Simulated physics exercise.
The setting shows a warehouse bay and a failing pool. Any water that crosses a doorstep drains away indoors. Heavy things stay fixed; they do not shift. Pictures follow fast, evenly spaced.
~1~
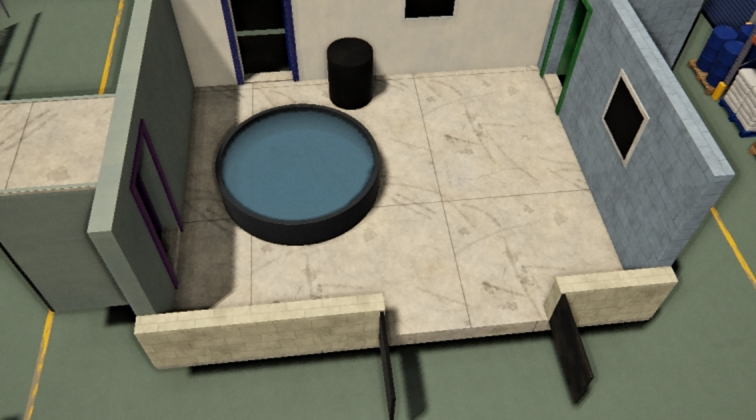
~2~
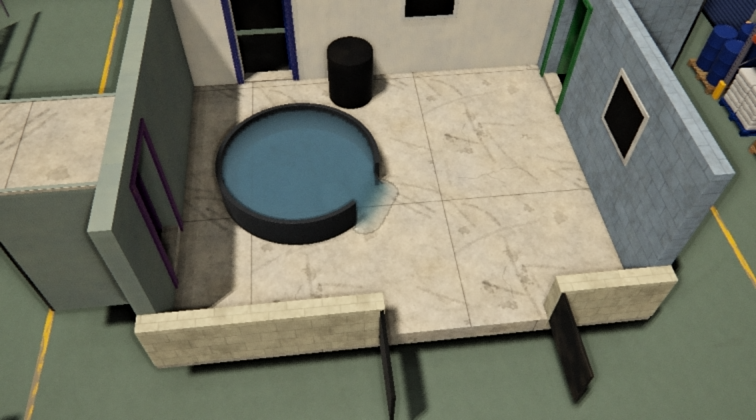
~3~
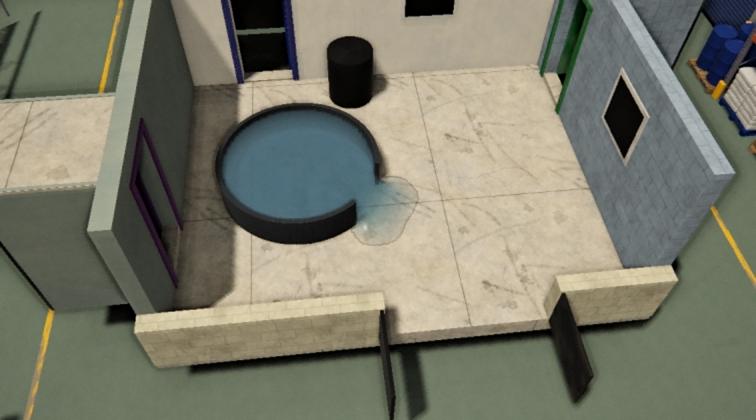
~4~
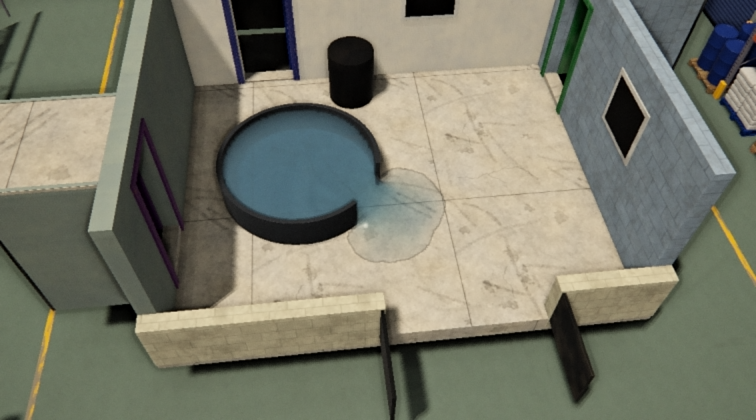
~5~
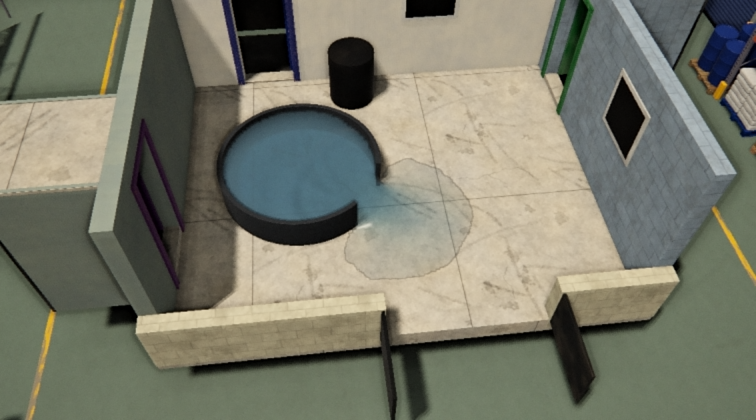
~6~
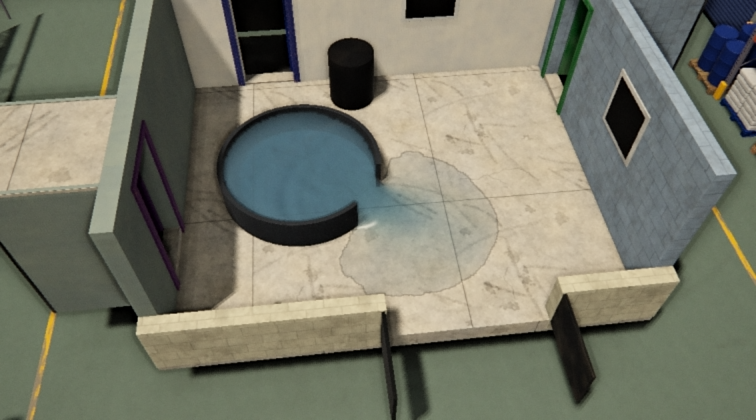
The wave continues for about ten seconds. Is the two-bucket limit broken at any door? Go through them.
Going through them: The blue door keeps to it, the green door keeps to it, the purple door keeps to it.
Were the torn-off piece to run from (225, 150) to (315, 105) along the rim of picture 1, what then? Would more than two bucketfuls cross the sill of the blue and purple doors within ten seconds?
The blue door exceeds it; the purple door falls short.
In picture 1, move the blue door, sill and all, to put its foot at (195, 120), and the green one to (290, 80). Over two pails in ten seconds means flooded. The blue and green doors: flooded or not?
Well, the blue door comes up short, and the green door comes up short as well.
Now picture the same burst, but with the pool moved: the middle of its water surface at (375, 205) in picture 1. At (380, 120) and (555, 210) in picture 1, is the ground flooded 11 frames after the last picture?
The first spot is untouched and the second is swamped.
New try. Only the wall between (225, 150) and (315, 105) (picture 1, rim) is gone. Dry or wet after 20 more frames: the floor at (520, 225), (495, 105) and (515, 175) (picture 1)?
Taken one by one: Unaffected, then unaffected, then unaffected.
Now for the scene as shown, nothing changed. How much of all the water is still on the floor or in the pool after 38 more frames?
Some 80 parts in a hundred have not run off.
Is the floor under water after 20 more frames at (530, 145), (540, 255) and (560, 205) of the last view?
First spot submerged, second spot submerged, third spot submerged.
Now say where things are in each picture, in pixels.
The pool at (298, 163) is whole and still, in the first picture.
Water pours out at (368, 199) and has run to (389, 185), in the second picture.
The front is at (413, 194), out from the gap at (368, 199), in the third picture.
The front is at (439, 207), out from the gap at (369, 199), in the fourth picture.
Water pours out at (370, 200) and has run to (465, 221), in the fifth picture.
Water pours out at (370, 200) and has run to (490, 239), in the sixth picture.
A moment on, water covers 30 % of the floor; the blue door not reached, the green door not reached, the purple door not reached.
Next, water covers 40 % of the floor; the blue door not reached, the green door not reached, the purple door not reached.
Then, water covers 40 % of the floor; the blue door not reached, the green door wet at the sill, nothing in, the purple door not reached.
Later, water covers 50 % of the floor; the blue door not reached, the green door wet at the sill, nothing in, the purple door not reached.
In the end, water covers 65 % of the floor; the blue door wet at the sill, nothing in, the green door wet at the sill, nothing in, the purple door not reached.
